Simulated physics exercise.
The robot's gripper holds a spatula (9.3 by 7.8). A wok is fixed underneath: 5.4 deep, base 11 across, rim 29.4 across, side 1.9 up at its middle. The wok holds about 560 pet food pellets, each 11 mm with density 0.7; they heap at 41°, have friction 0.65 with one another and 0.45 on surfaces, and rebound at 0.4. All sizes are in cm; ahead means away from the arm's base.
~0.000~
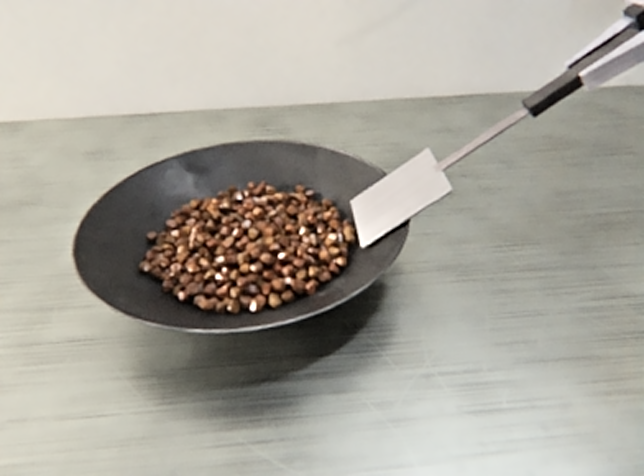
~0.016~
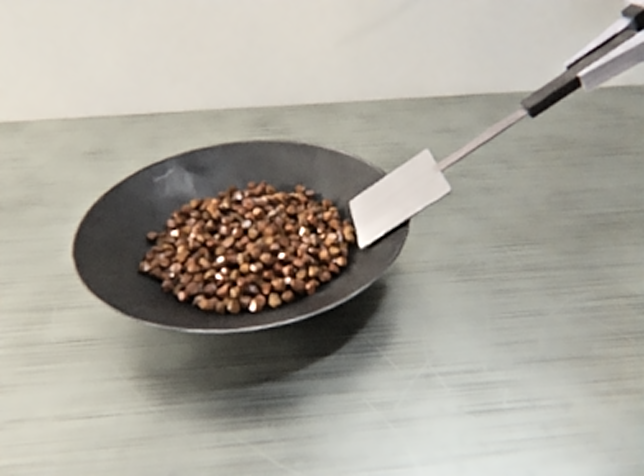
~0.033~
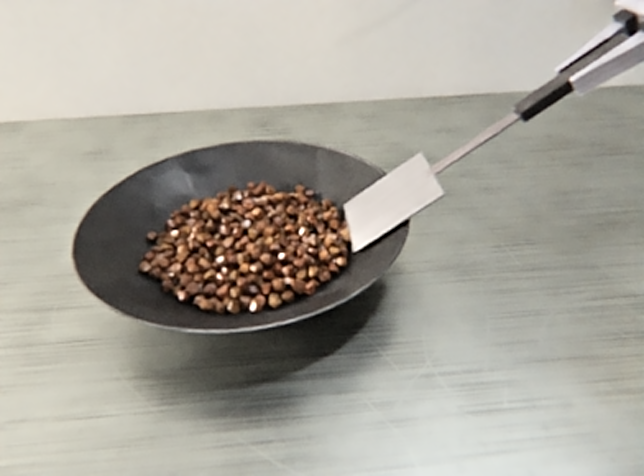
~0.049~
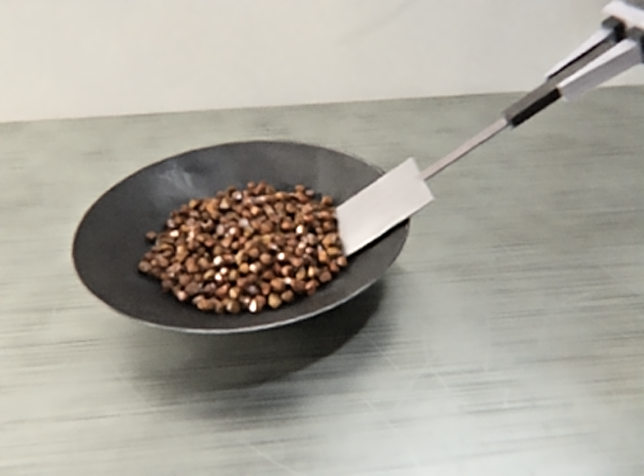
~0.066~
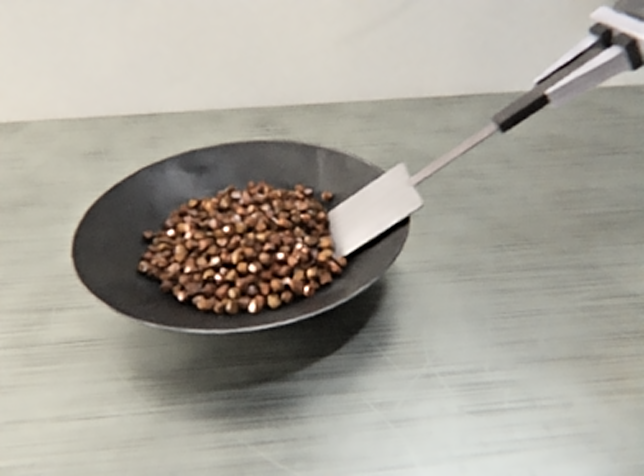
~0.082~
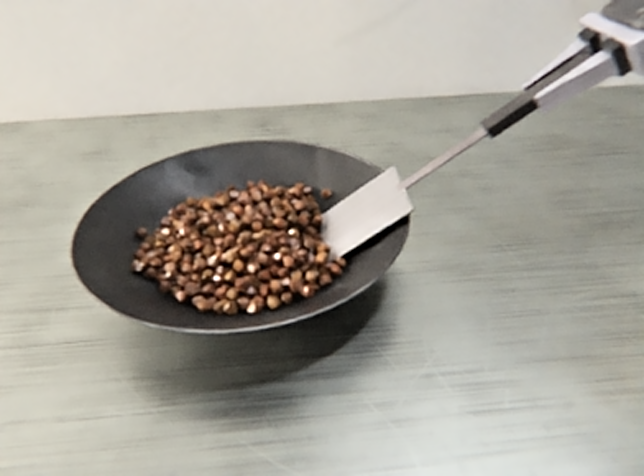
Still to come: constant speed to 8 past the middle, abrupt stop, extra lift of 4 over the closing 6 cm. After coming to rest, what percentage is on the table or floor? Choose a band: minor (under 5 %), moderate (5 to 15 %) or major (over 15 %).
Moderate.
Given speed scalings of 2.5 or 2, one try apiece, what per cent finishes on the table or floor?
The two tries give about 35 and 25 in a hundred.
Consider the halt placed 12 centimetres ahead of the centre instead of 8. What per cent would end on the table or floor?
Then the share is near 30 in a hundred.
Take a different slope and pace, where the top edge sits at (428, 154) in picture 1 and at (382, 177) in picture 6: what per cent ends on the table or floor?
About 10 per cent.
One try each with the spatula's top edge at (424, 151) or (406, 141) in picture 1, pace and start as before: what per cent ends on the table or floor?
Around 5 per cent, then around 10 per cent.
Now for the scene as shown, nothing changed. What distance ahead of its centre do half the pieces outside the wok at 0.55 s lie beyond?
It comes to near 18 cm ahead of the middle.
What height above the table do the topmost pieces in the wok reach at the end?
7.0 cm.
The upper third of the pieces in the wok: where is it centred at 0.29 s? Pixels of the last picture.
Around (130, 227).
By 0.19 s, sloping 36°, highest piece 5 above the table; 562 in the wok.
By 0.29 s, sloping 36°, highest piece 7 above the table; 555 in the wok, 7 on the blade or in flight.
By 0.55 s, sloping 36°, highest piece 7 above the table; 523 in the wok, 35 on the table or floor, 4 on the blade or in flight.
By 1.60 s, sloping 36°, highest piece 7 above the table; 521 in the wok, 41 on the table or floor.
Final count, 521 in the wok, 41 on the table or floor. That is 7 % on the table or floor.
